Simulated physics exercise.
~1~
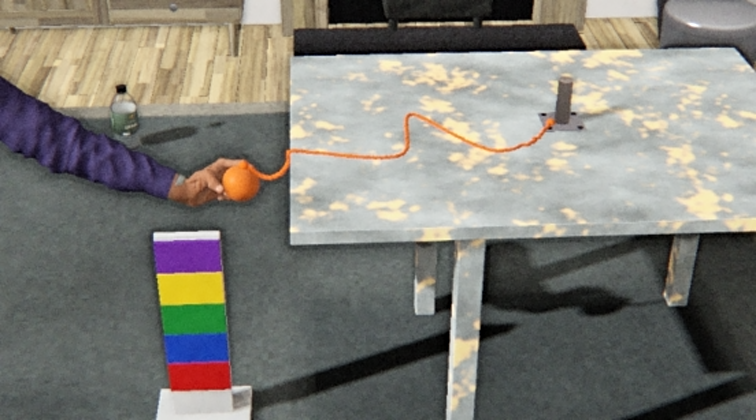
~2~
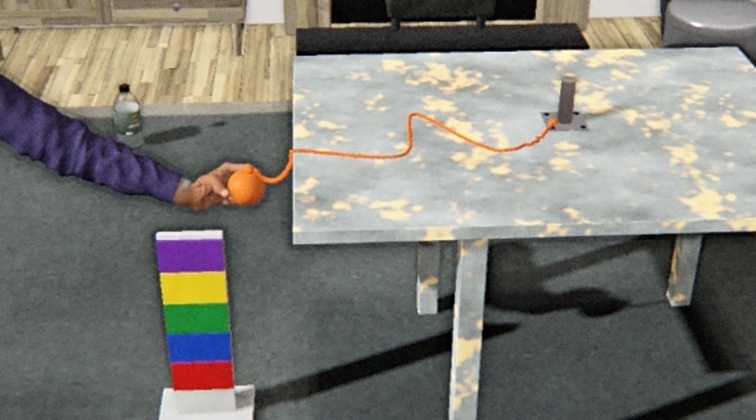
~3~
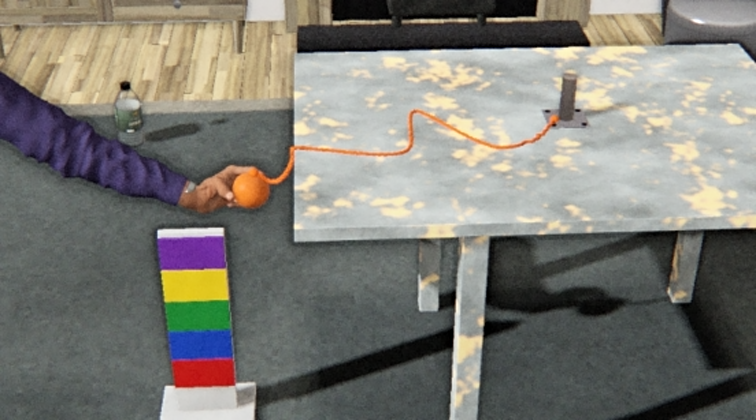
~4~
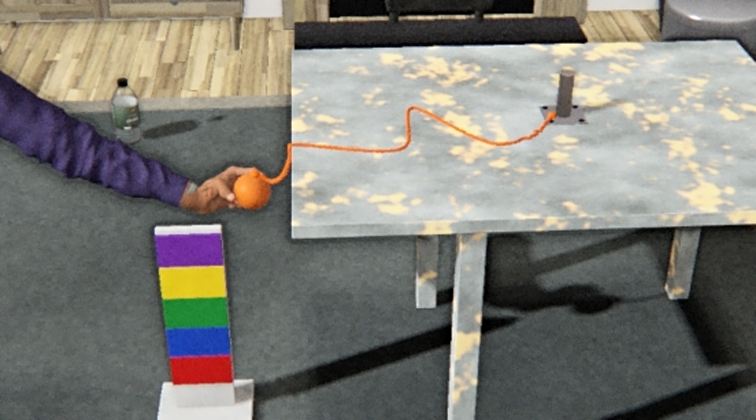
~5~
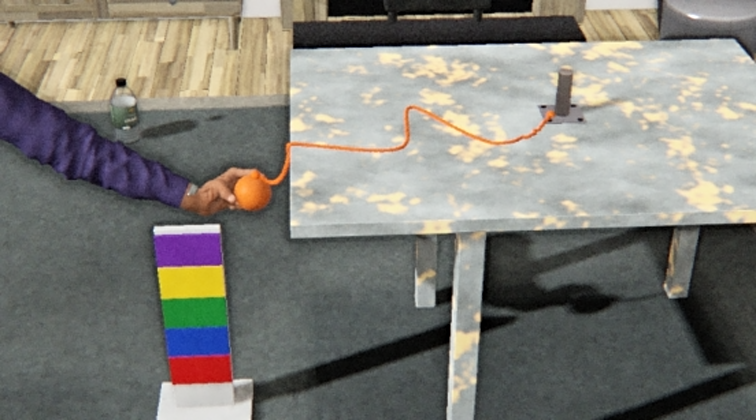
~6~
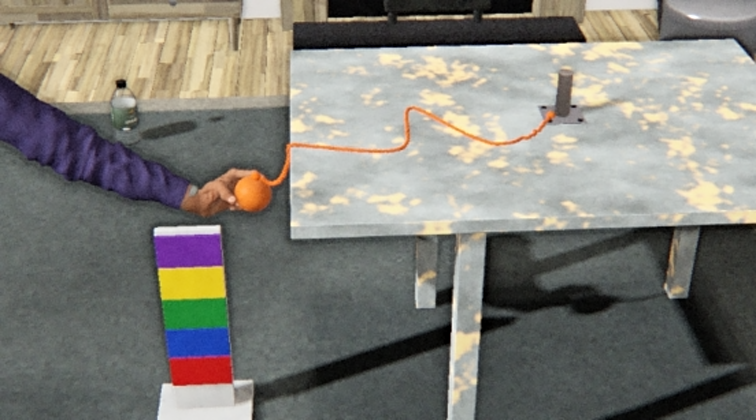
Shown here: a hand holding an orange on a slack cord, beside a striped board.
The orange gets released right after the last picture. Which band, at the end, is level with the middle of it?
The middle is level with blue.
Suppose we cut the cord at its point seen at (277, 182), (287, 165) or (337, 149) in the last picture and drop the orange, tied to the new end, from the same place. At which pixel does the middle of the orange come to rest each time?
Roughly at (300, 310) for the first, (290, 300) for the second and (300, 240) for the third.
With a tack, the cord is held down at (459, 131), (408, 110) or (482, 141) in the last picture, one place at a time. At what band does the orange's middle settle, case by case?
Try one: Green. Try two: Yellow. Try three: Green.
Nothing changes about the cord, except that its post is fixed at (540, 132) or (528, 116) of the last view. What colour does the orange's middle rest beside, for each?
In that order: Red; red.
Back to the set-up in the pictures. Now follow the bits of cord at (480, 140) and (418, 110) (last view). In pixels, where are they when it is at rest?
First: (440, 125). Second: (352, 134).
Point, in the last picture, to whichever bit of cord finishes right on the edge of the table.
You'd find it at roughly (407, 133).
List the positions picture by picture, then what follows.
In the first picture, orange (241, 183); purple (188, 258); yellow (191, 289); green (194, 320); blue (197, 349); red (200, 378).
In the second picture, orange (246, 188); cord through (537, 138) (473, 143) (411, 115) (407, 153) (318, 152).
In the third picture, orange (251, 190).
In the fourth picture, orange (252, 191); cord through (535, 132) (472, 136) (410, 109) (405, 147) (317, 147).
In the fifth picture, orange (252, 193).
In the sixth picture, orange (253, 194); cord through (534, 132) (471, 136) (409, 109) (404, 147) (316, 147).
Soon after, orange near (308, 310); level with green.
Then, orange near (304, 334); level with blue.
At rest, orange near (302, 335); level with blue. Its middle rests at the blue band.
